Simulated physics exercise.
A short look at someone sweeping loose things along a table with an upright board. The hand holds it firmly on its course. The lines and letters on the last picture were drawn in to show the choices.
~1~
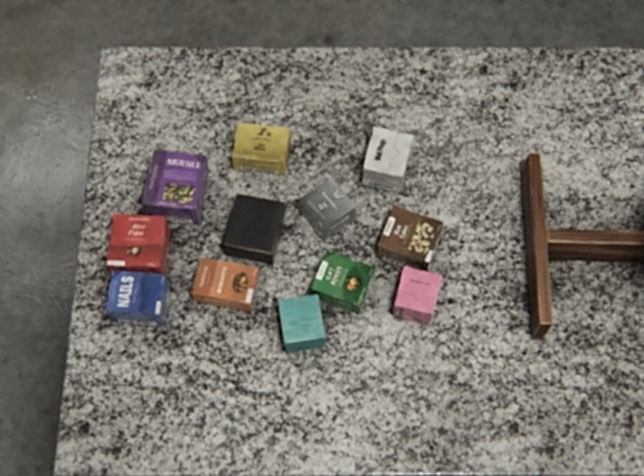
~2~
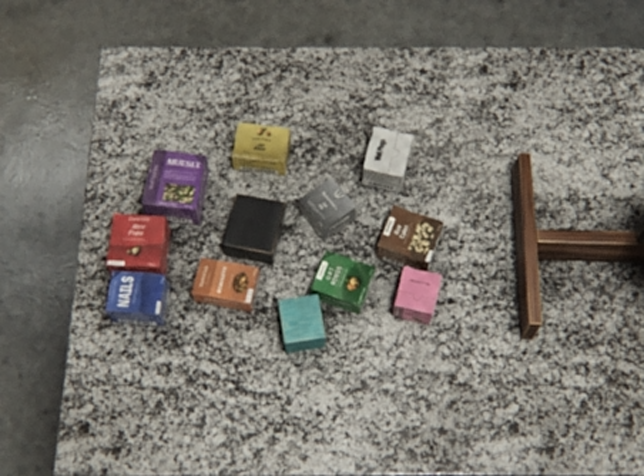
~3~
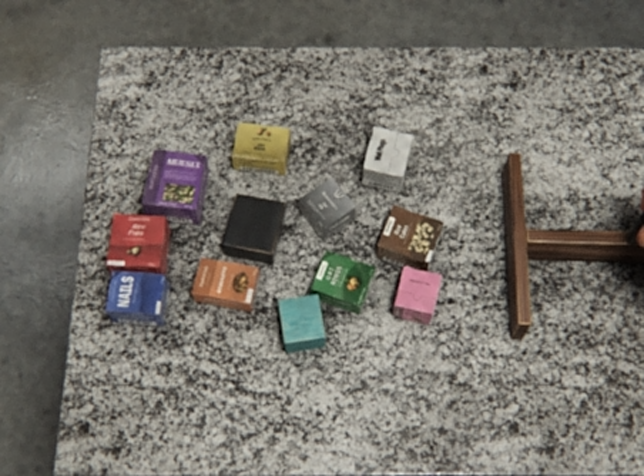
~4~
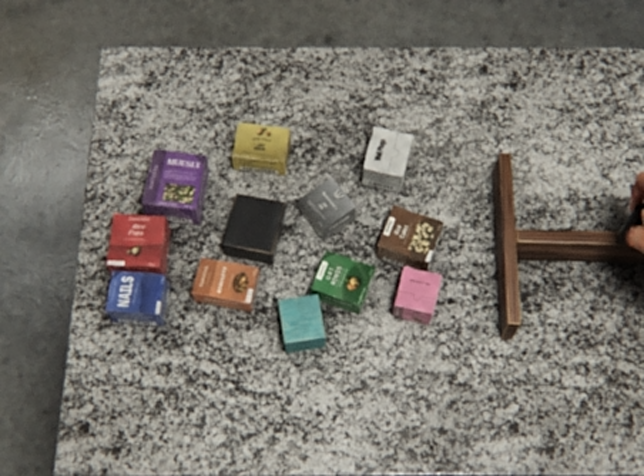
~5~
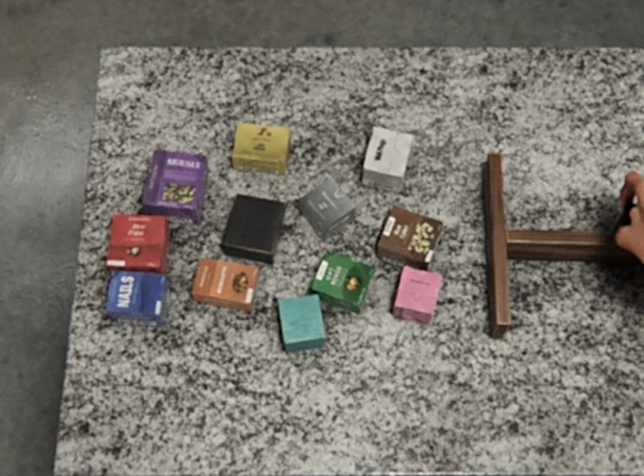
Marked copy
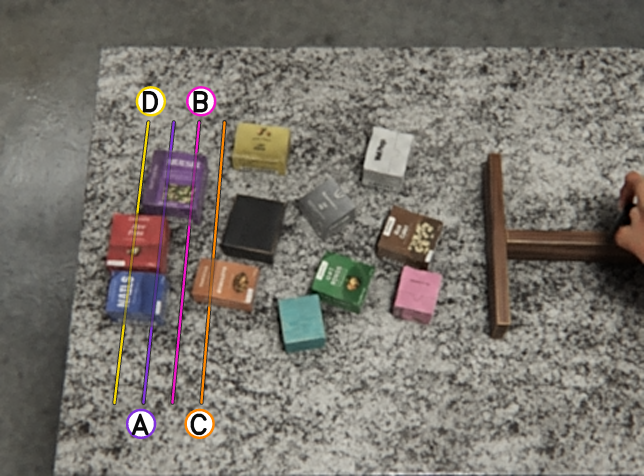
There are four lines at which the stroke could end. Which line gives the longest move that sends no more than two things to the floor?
As far as mark C.
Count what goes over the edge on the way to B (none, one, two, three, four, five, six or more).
By then, three.
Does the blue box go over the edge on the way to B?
By then, yes.
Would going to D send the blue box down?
Yes.
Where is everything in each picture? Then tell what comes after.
In the first frame, blue box (139, 298); grey packet (327, 209); purple packet (177, 187).
In the second frame, board (531, 235); yellow packet (262, 149).
In the third frame, board (520, 235); orange packet (226, 285).
In the fourth frame, board (510, 235); turquoise block (302, 324).
In the fifth frame, board (500, 235); brown packet (409, 240); black block (255, 229); pink box (417, 296).
On the copy, A at (160, 254); B at (187, 254); C at (214, 254); D at (132, 254).
On C. First, board (398, 235); white box (370, 157); pink box (369, 298).
Then, board (293, 235); blue box (102, 302); red packet (119, 242).
Finally, board (216, 235); blue box over the edge; red packet over the edge; two fallen.
By contrast, A drops four; B drops three; D drops six.
